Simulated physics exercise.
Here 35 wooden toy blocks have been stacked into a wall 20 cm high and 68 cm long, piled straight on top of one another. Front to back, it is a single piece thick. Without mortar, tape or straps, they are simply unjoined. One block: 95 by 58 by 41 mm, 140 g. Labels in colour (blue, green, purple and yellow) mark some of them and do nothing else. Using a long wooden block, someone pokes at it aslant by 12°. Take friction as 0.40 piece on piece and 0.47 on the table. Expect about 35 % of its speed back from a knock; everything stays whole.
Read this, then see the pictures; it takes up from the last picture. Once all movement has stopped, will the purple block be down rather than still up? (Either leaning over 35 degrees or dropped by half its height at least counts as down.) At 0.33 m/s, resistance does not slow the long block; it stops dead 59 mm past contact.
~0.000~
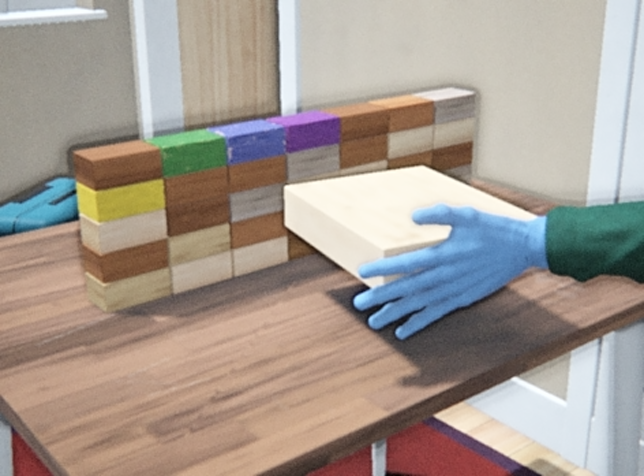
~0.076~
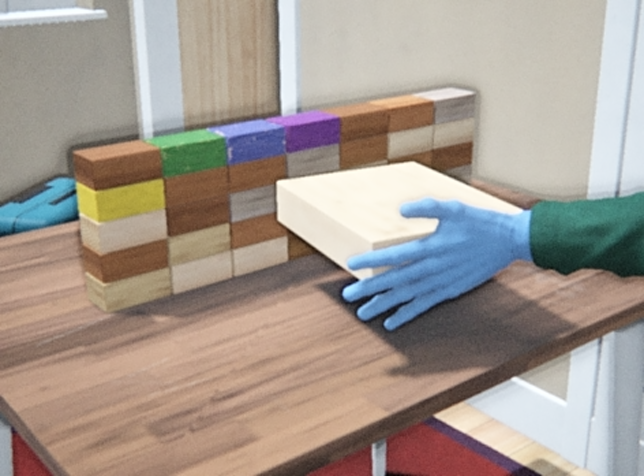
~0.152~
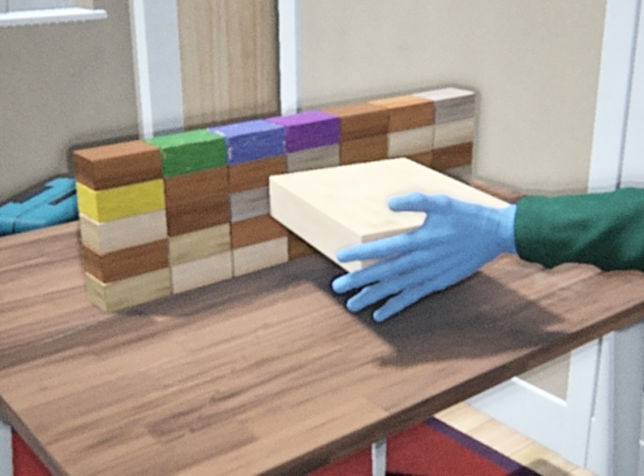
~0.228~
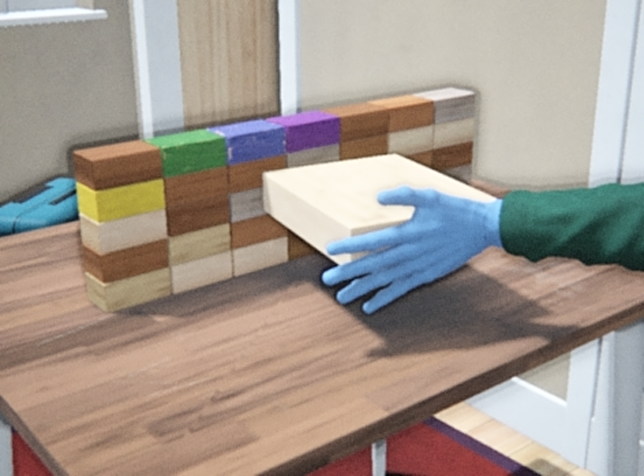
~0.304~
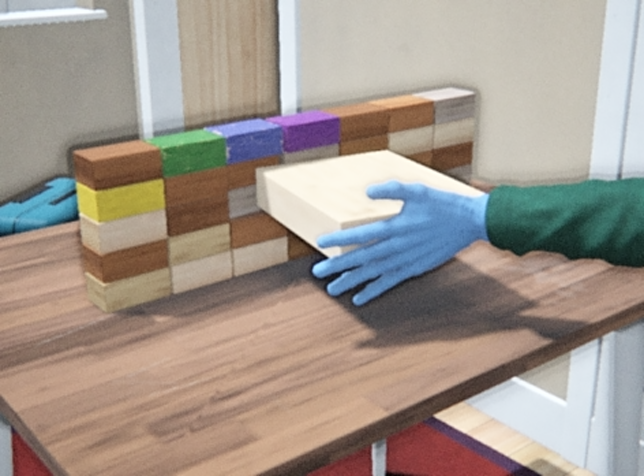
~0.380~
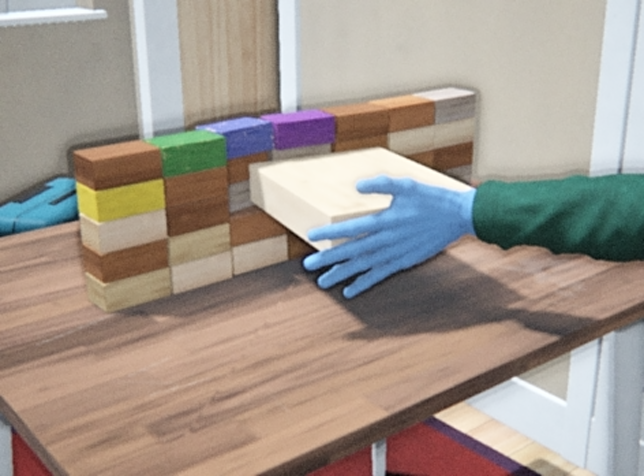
Yes, it ends up out of place.
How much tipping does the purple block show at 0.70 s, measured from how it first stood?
My estimate is close to 90°.
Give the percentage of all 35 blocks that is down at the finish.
Around 15 %.
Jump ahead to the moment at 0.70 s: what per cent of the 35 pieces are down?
By that time it is 15 percent.
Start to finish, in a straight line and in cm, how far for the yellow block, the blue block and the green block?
The yellow one ends 0 cm from where it began, the blue one 26 cm, and the green one 0 cm.
After 0.44 s, none of the 35 blocks down, 13 disturbed; purple block leaning 5°; blue block leaning 12°.
After 0.56 s, 3 of the 35 blocks down; purple block leaning 32°; blue block leaning 58°, 52 mm lower.
After 0.70 s, 6 of the 35 blocks down; purple block on its side; blue block on its side.
At rest (1.2 s), 6 of the 35 blocks down; purple block on its side; blue block on its side; yellow block unmoved. As the last picture would show them, middles, purple block near (243, 196), blue block near (174, 210).
